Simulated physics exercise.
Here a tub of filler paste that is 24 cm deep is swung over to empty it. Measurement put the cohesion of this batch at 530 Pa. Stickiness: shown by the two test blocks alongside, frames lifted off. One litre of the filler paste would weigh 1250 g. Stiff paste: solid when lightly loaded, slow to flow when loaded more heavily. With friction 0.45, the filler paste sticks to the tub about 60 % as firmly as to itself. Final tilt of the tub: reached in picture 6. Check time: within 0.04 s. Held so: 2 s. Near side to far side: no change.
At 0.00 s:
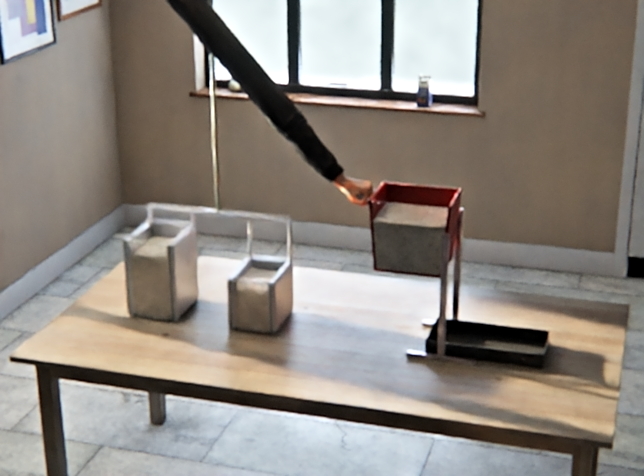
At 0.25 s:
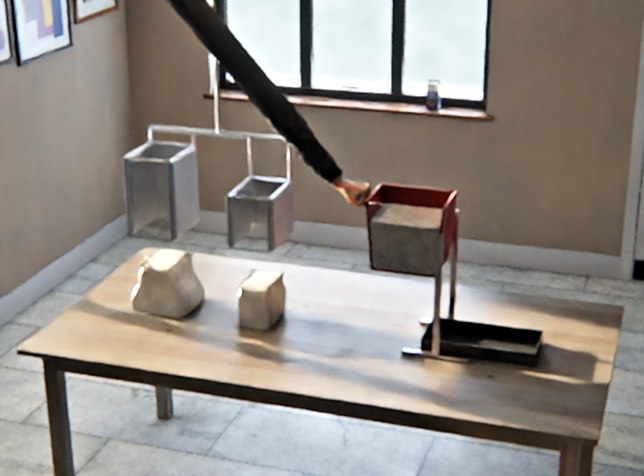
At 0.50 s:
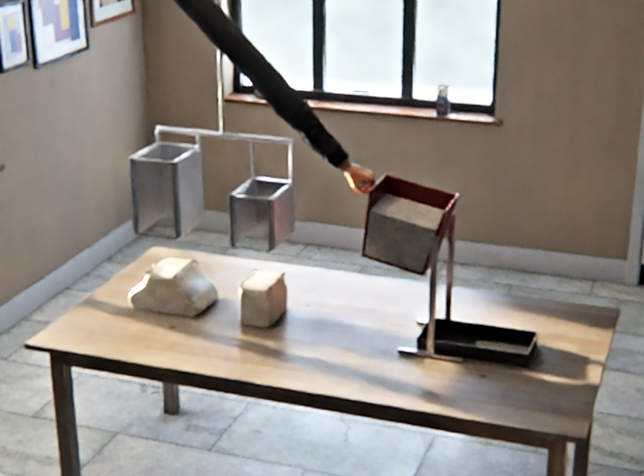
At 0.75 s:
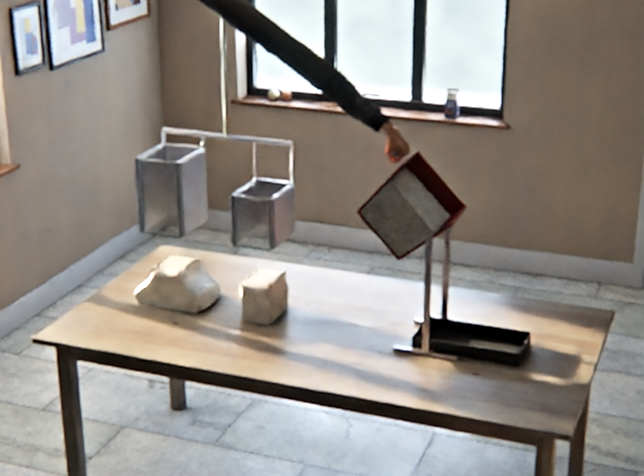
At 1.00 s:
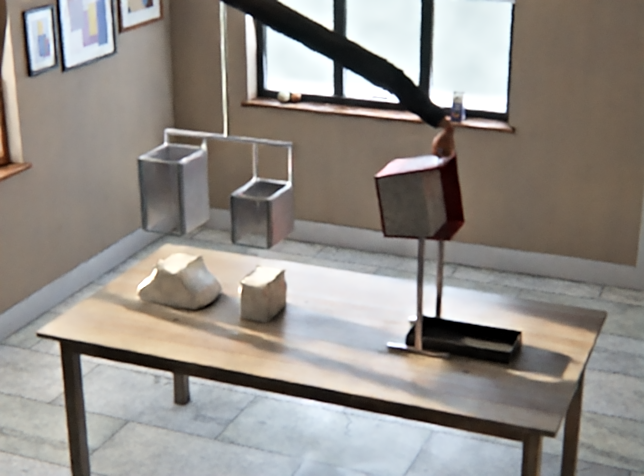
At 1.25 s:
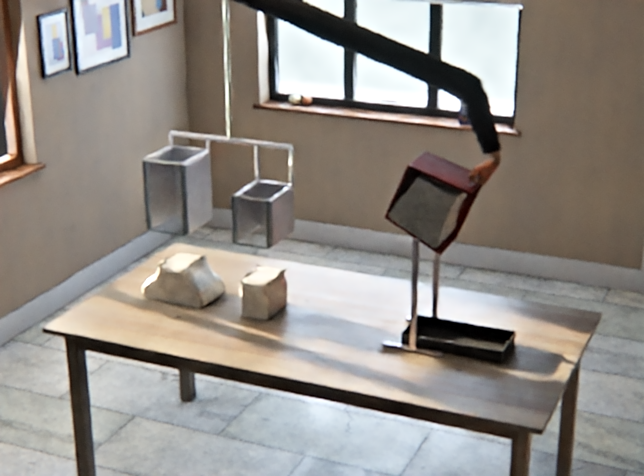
The video shows two metal moulds lifting off pale blocks on a table, the left block slumping while the smaller keeps its shape; then a dark-sleeved arm swings a red tub over to the right, grey paste still inside.
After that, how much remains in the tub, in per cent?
Roughly 0 per cent remains in the tub.
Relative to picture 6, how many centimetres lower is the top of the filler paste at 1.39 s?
I reckon it's close to 10 cm.
After 1.39 s, the tub is at 112 degrees and holds 62 %.
After 1.56 s, the tub is at 112 degrees and holds 6 %.
After 1.73 s, the tub is at 112 degrees and holds 0 %.
After 1.90 s, the tub is at 112 degrees and holds 0 %.
After 3.25 s, at the end, the tub is at 112 degrees and holds 0 %.
